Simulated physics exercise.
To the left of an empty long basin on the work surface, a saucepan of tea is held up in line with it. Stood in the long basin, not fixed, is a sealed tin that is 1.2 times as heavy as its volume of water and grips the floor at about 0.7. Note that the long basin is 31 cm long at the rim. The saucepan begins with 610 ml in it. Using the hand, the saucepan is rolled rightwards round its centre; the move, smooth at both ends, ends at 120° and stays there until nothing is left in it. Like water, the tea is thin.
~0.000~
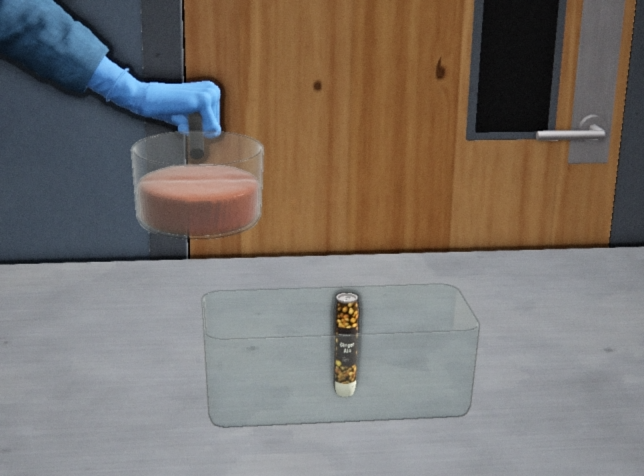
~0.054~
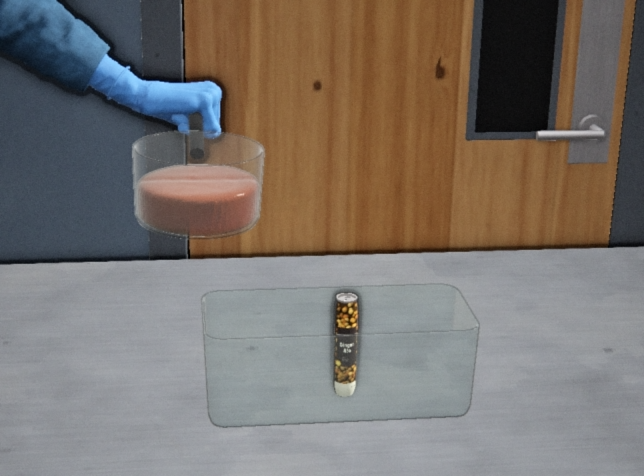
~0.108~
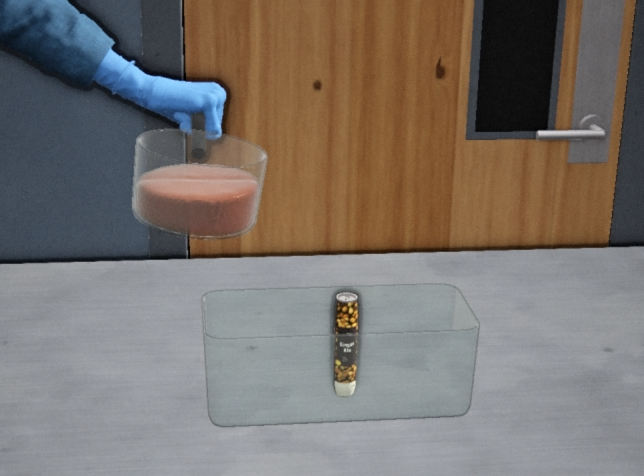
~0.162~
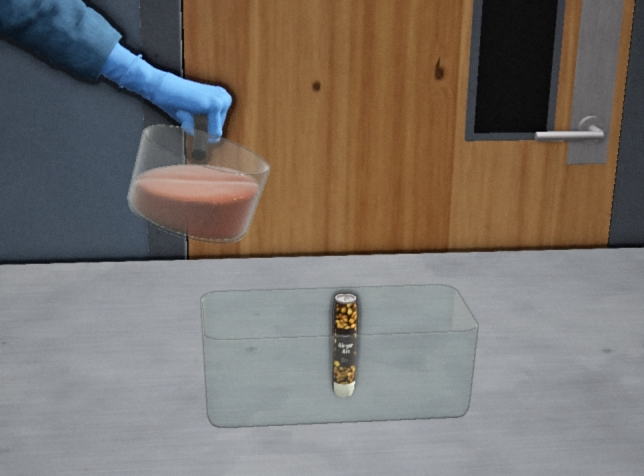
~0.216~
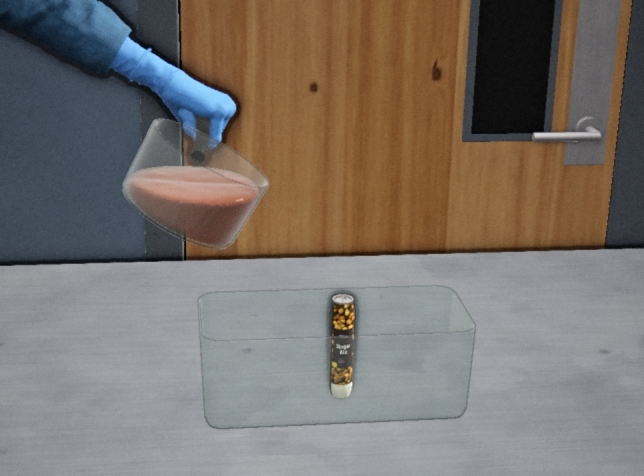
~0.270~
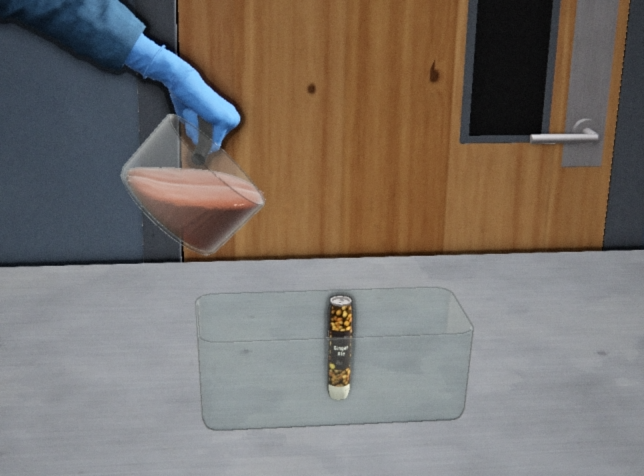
Gloved hand tilting a clear pan of pinkish liquid steeply rightwards above a counter, where a tin stands in a long basin.
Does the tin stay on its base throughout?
Yes, it stays on its base.
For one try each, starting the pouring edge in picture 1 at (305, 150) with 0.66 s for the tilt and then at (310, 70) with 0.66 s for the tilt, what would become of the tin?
In the first try it comes down; in the second it comes down.
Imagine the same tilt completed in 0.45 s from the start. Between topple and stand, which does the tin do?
Outcome - the tin remains standing.
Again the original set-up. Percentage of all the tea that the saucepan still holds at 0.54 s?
22 %.
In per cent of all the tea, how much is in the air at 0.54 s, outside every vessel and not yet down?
About 46 per cent.
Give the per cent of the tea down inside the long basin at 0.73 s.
Some 90 percent.
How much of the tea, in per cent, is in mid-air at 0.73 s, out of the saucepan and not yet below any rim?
Close to 8 in every hundred parts.
By 0.54 s the tilt is 110° and 23 per cent is still to pour; the tin stands where it began.
By 0.73 s the tilt is 120° and 2 per cent is still to pour; the tin stands where it began.
By 0.94 s the tilt is 120° and 0 per cent is still to pour; the tin stands where it began.
By 1.16 s the tilt is 120° and 0 per cent is still to pour; the tin stands where it began.
At rest the tin stands where it began.
